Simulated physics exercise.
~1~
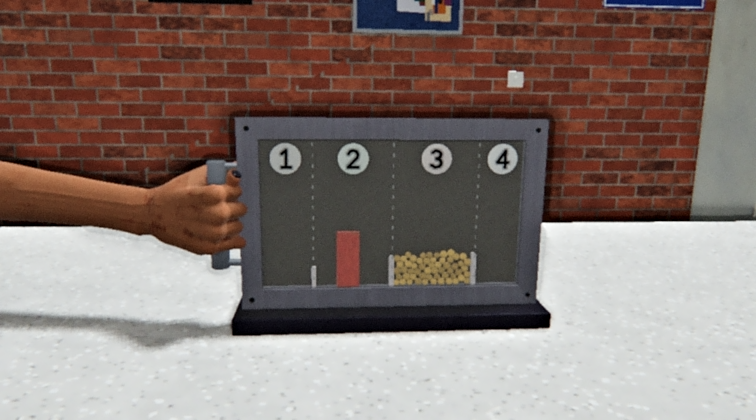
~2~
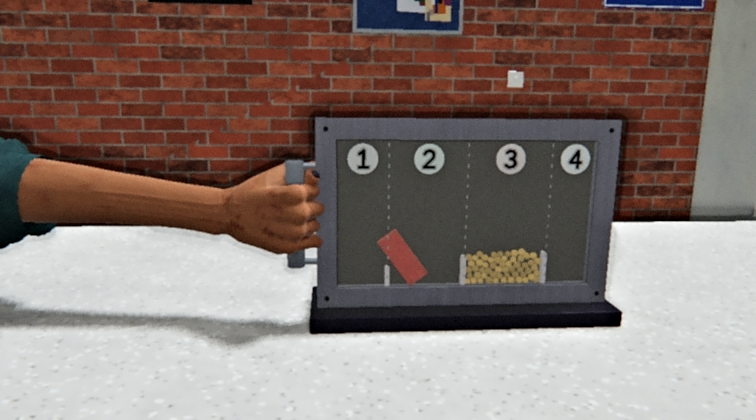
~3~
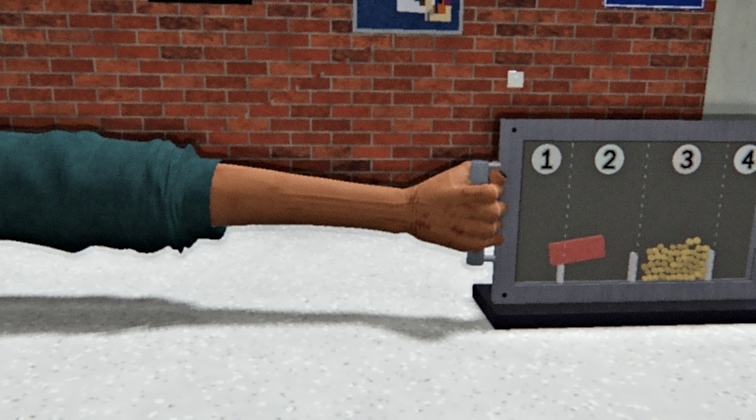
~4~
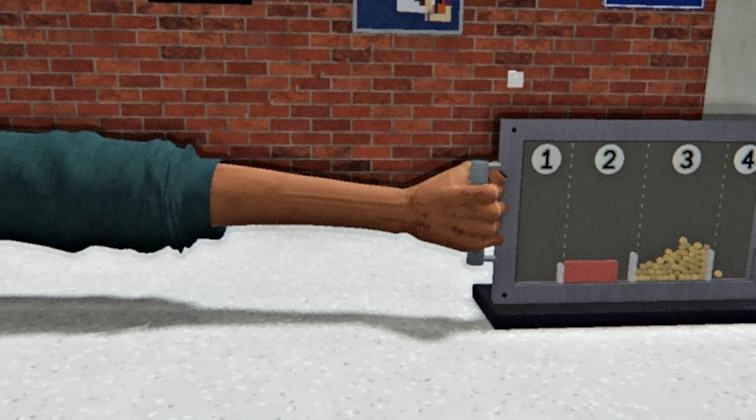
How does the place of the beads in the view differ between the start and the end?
At the start the beads are a little right of the middle of the view. By the end they are much farther right, near the right edge, having travelled along with the case.
A hand slides a case right and stops, its red block toppled flat beside sloping beads.
